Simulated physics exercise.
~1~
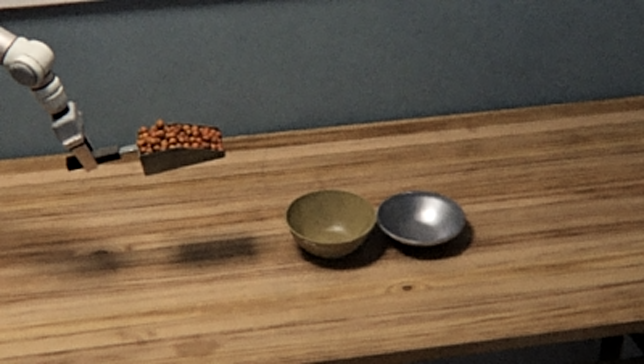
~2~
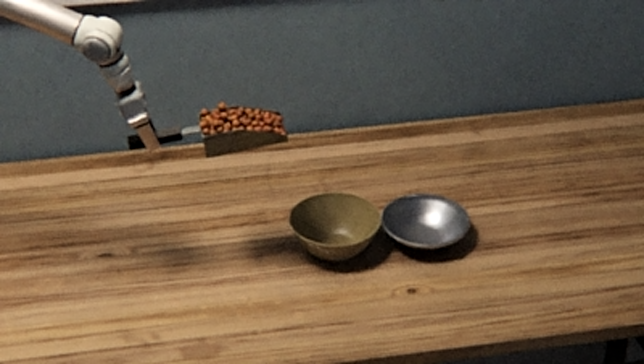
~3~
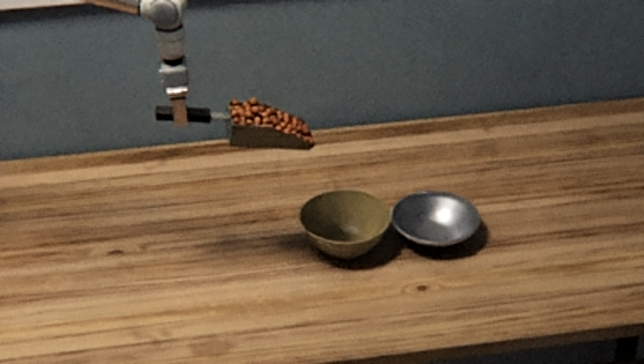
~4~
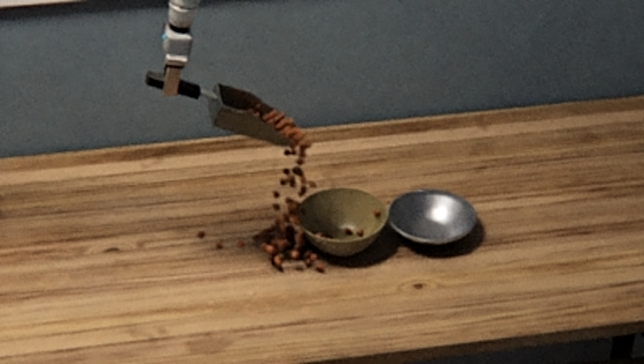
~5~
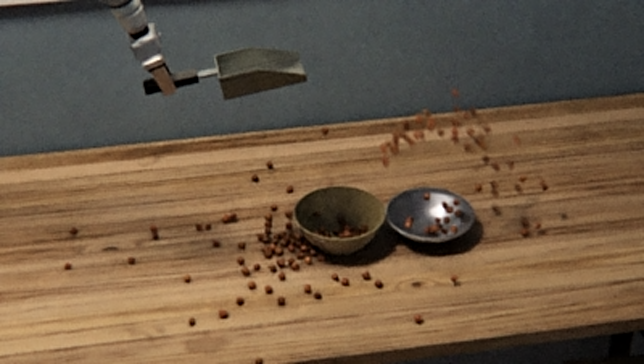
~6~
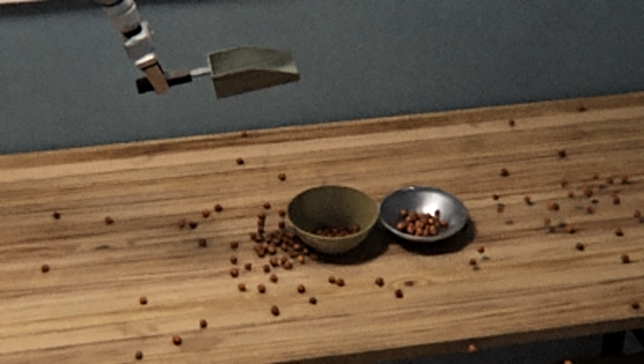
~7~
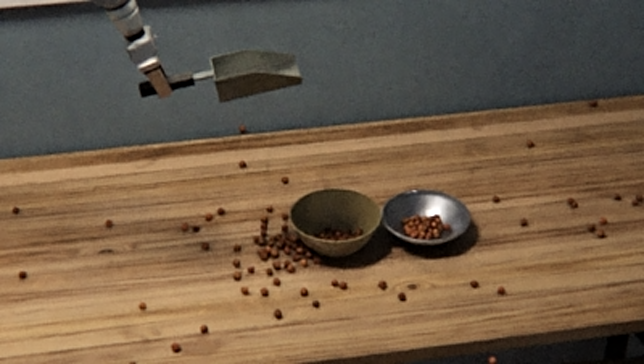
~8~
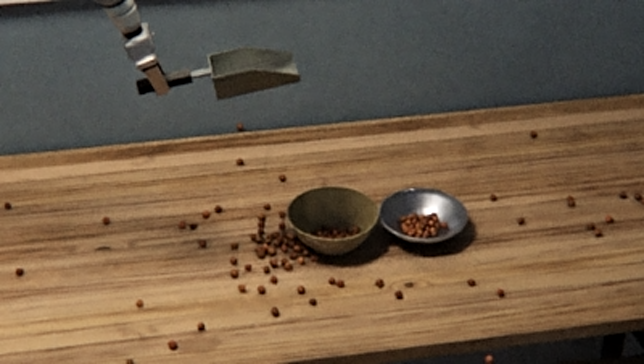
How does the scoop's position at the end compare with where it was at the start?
At the end the scoop is farther to the right and higher up than it was at the start.
